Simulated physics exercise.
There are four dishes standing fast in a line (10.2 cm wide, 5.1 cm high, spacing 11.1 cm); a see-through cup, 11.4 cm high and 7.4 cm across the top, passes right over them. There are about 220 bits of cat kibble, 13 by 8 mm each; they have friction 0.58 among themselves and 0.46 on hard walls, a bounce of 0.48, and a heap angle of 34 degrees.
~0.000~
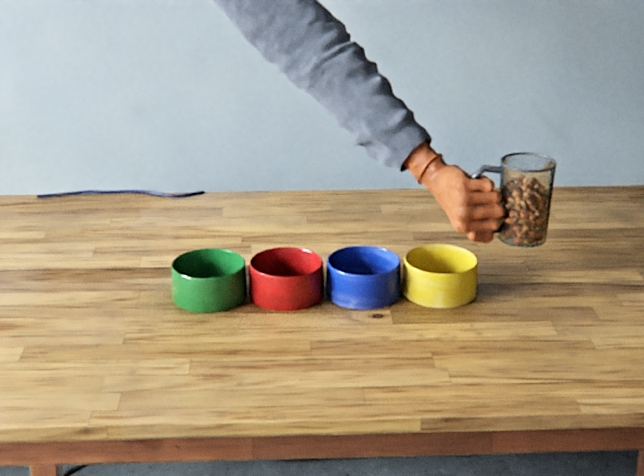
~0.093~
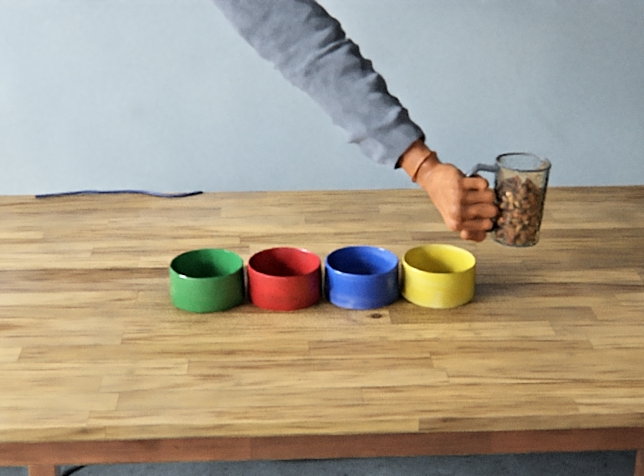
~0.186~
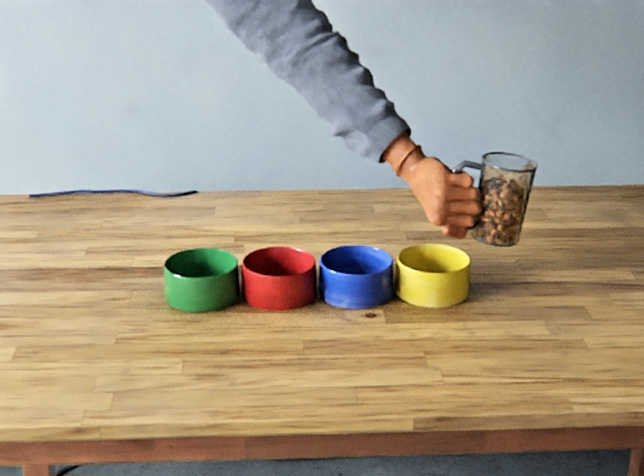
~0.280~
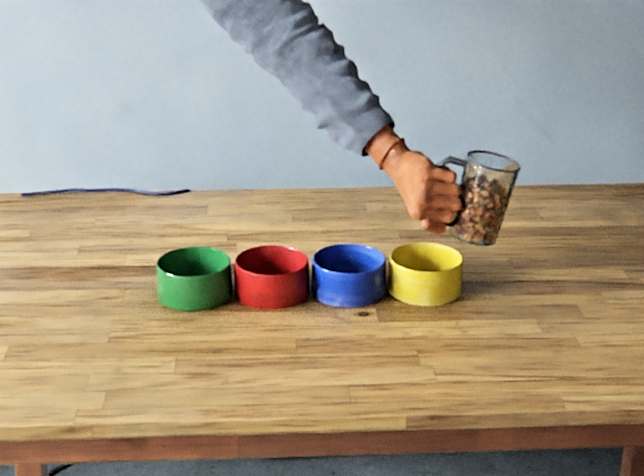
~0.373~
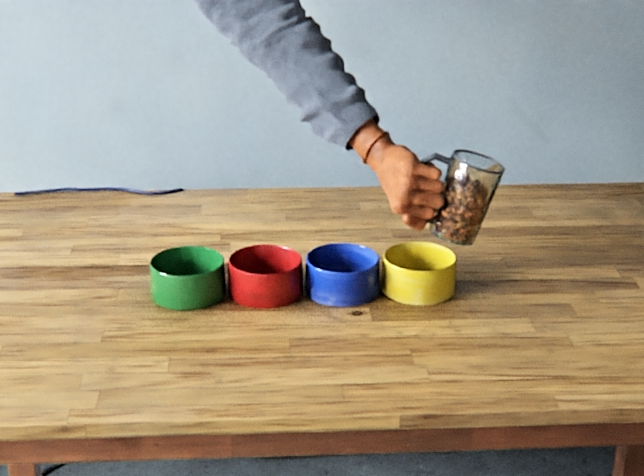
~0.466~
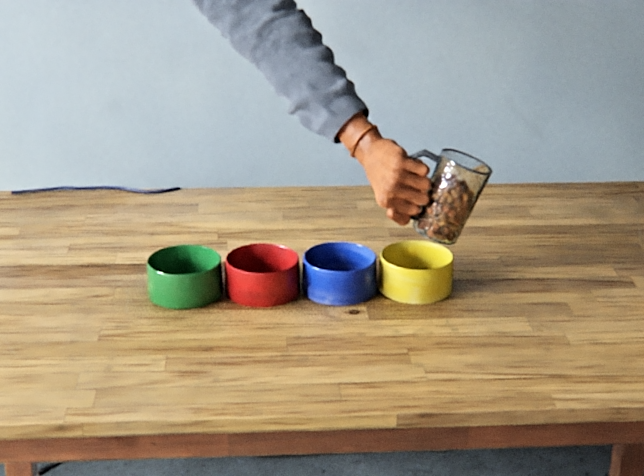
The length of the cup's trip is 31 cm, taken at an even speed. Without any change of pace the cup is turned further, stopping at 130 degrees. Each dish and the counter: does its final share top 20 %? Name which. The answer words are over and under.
Red: Under. Blue: Over. Green: Under. Yellow: Under. Counter: Under.
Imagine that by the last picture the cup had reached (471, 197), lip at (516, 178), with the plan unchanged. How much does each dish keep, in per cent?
Then red 0, blue 0, green 0, and yellow 100.
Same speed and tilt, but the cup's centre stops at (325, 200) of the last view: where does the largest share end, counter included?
Result: Biggest portion at blue.
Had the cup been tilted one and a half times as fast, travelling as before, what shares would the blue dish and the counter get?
I'd expect blue to end at 100 and the counter at 0.
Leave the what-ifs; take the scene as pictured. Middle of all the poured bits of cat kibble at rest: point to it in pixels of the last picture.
Roughly pixel (334, 274).
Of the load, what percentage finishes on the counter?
The figure is about 0 percent.
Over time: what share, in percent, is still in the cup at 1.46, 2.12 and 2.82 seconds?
First 100, then 95, then 0 per cent.
After 1.46 s, tilt 71 degrees; cup holds 100 %.
After 2.12 s, tilt 105 degrees; cup holds 95 %, blue 5 %.
After 2.82 s, tilt 130 degrees; cup holds 0 %, blue 100 %.
In the end, at 3.5 s, red 0 %, blue 100 %, green 0 %, yellow 0 %, counter 0 %.
